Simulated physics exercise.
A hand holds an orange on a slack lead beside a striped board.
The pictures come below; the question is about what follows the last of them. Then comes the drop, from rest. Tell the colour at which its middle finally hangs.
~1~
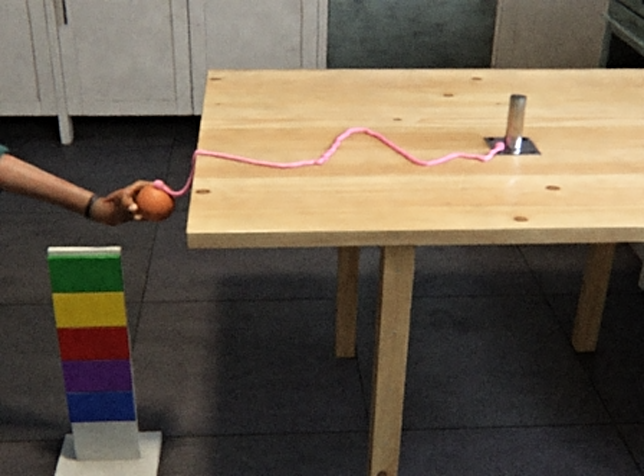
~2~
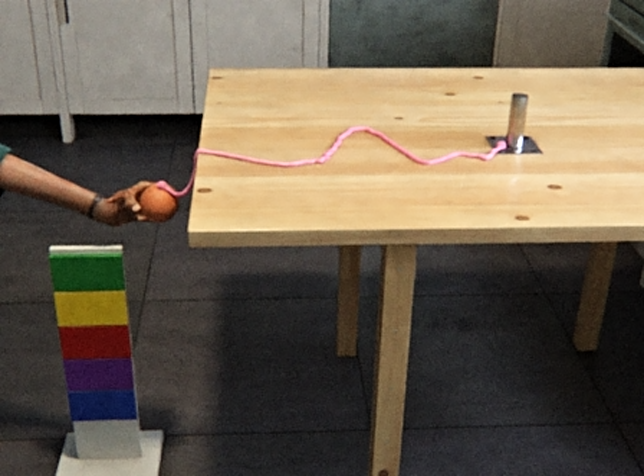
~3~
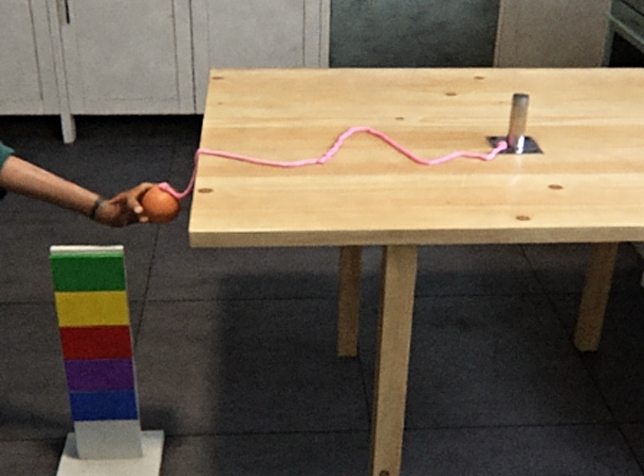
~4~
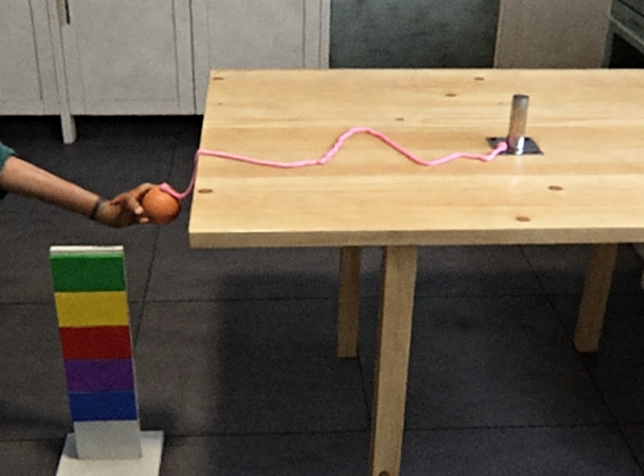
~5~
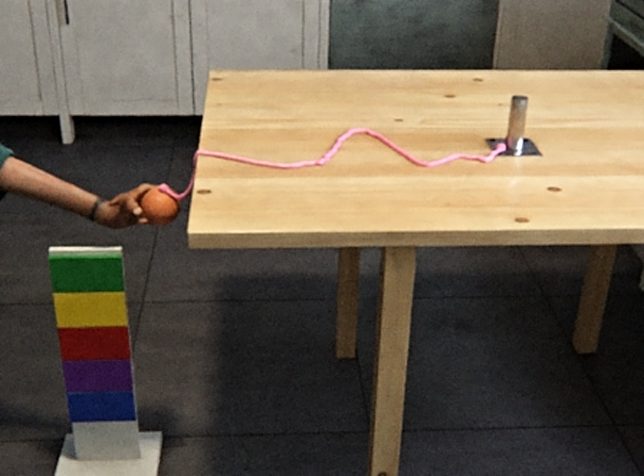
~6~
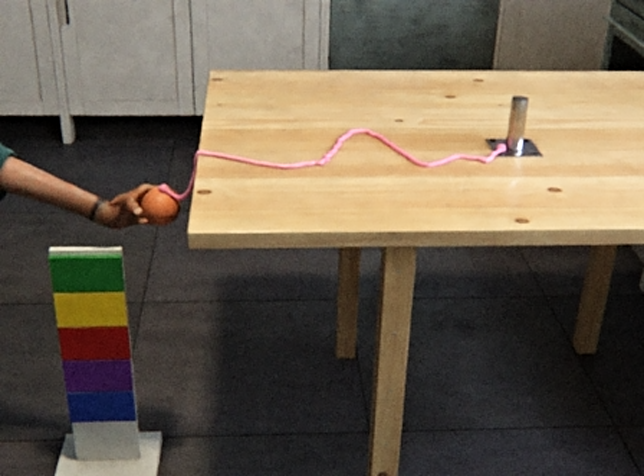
It hangs at purple.
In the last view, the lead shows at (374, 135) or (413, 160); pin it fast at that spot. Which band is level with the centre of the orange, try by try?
Each in turn comes out as yellow, red.
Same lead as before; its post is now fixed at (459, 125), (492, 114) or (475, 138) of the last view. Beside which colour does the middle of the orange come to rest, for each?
Result 1: Blue. Result 2: Purple. Result 3: Blue.
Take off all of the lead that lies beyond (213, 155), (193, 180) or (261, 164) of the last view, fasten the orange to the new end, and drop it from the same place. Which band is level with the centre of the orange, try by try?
Yellow; red; green.
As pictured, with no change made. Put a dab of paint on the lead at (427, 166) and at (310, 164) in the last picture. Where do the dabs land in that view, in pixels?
The first finishes about (372, 149) and the second about (200, 212).
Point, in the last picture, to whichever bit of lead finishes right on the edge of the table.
Close to (335, 149).
Soon after, orange near (202, 370); level with purple.
Then, orange near (211, 384); level with purple.
At rest, orange near (209, 384); level with purple. At purple.
